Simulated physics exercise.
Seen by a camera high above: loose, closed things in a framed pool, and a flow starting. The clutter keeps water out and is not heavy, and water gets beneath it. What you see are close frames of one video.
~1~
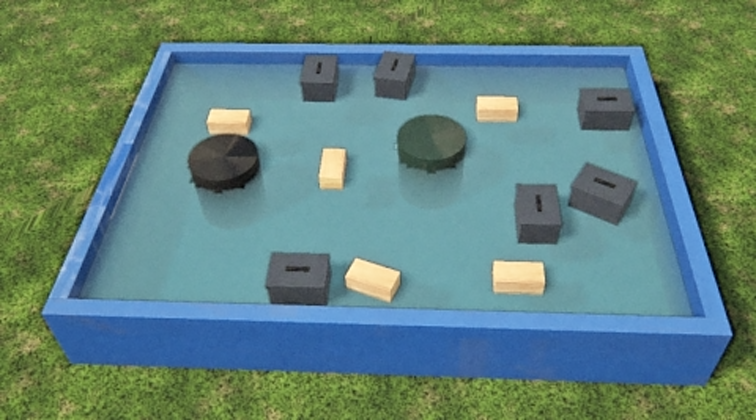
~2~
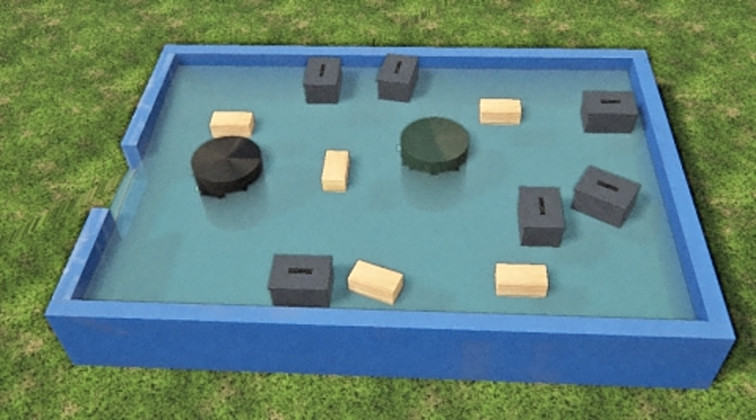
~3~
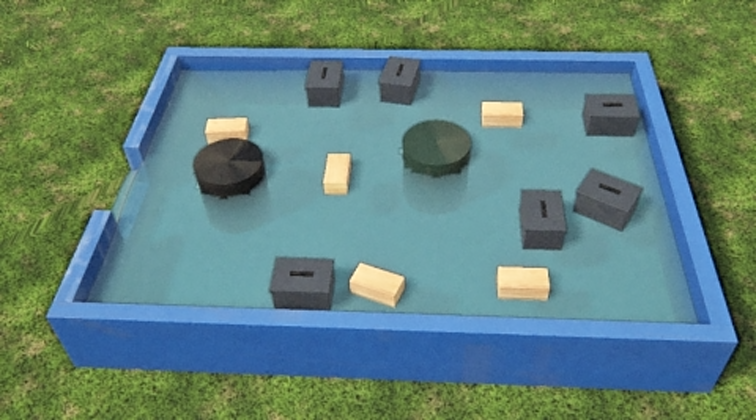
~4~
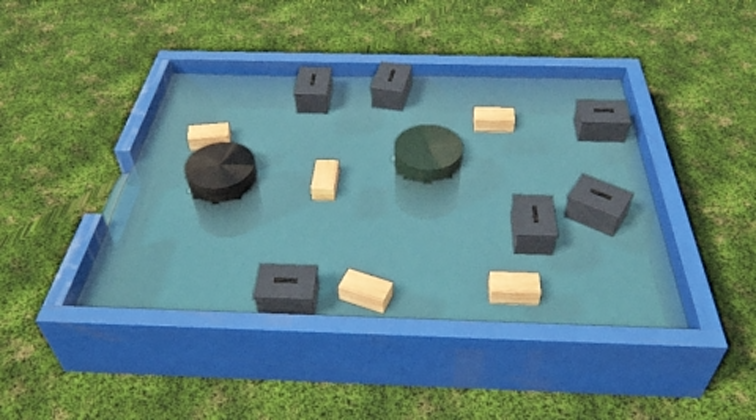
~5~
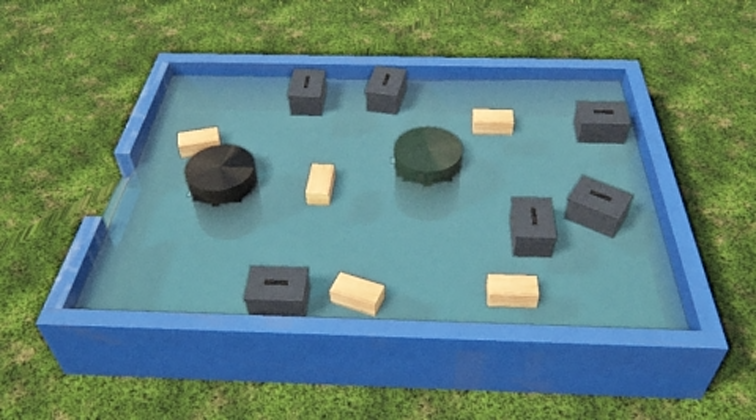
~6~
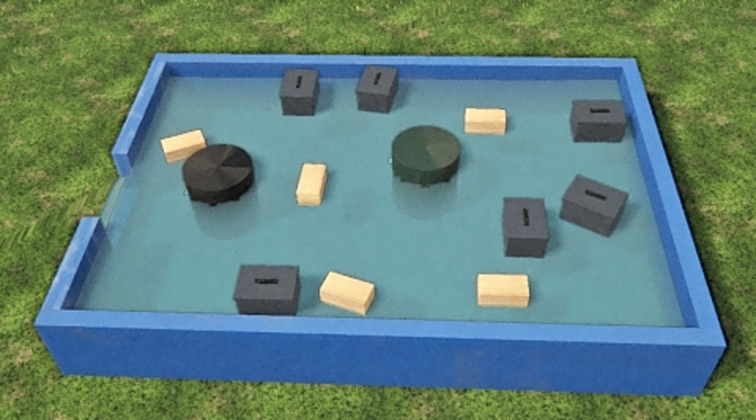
Blue-framed pool of water gaining a gap in its left wall, then pale blocks and dark boxes drifting slowly left.
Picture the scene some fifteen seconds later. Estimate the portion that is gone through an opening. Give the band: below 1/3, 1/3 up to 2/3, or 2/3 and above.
The fraction is going to land in the lowest band.
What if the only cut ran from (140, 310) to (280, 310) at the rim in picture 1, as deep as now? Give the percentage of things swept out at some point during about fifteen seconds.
It works out to some 30 in a hundred.
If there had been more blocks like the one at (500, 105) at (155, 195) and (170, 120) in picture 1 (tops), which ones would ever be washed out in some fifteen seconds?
Result, in listed order: Exits / exits.
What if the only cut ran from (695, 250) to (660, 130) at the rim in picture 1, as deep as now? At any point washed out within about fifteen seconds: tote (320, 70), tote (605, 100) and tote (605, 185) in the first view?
Answer, item by item: Not lost, lost, lost.
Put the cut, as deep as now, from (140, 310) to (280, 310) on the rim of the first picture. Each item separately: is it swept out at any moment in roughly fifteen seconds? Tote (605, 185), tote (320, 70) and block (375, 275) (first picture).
The three read no escape, no escape and escape, in that order.
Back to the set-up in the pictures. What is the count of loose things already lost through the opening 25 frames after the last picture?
That comes to 1.
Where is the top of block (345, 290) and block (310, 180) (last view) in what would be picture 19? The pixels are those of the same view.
I'd expect them about (277, 292) and (269, 192).
A moment on, 0 of 11 are out; 11 afloat.
Next, 1 of 11 are out; 10 afloat.
Later, 1 of 11 are out; 10 afloat.
In the end, 1 of 11 are out; 10 afloat.
